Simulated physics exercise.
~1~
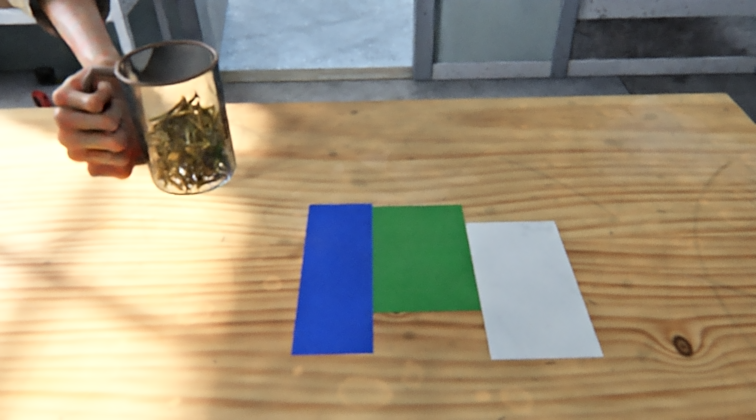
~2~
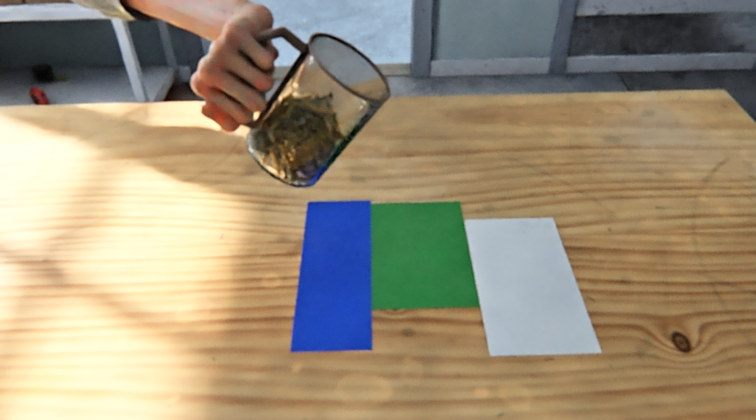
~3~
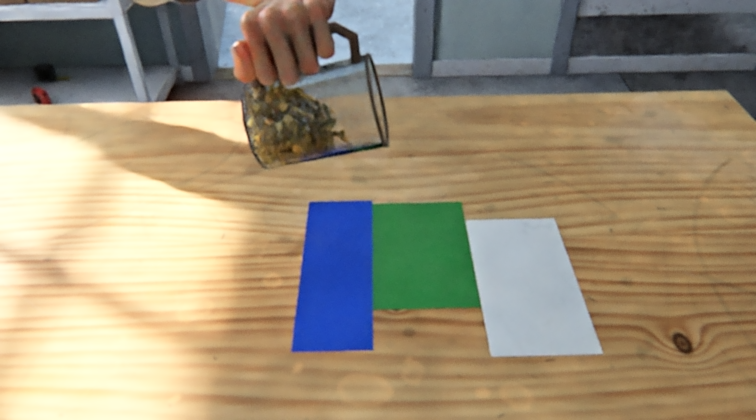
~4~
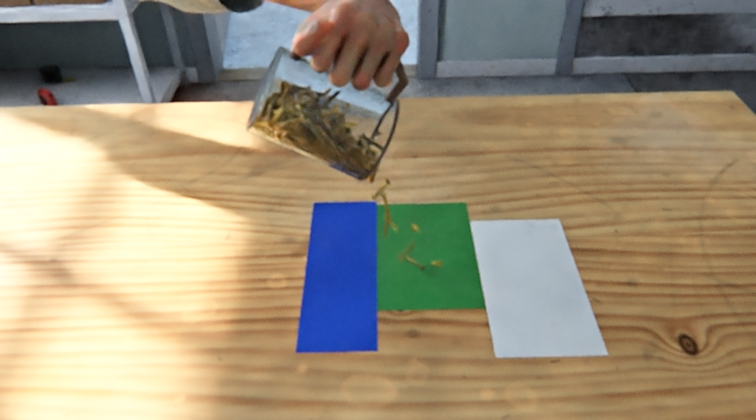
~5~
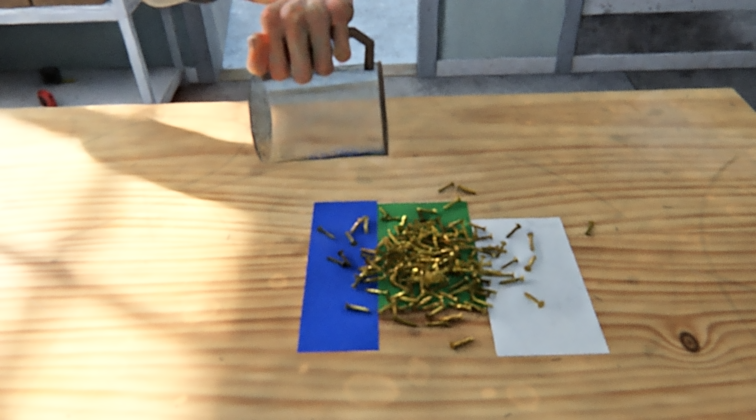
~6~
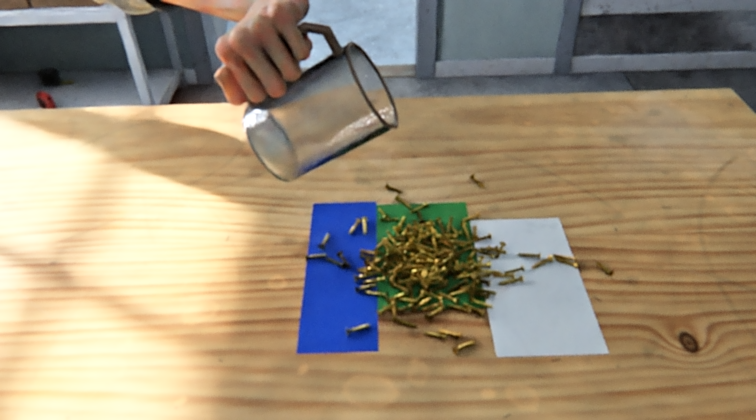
Brass-coloured screws tumbled from a clear cup as a hand moved it right and tipped it over a wooden table, landing mostly on the green mat with some scattered across the blue and white ones, before the emptied cup was tilted partly back up.
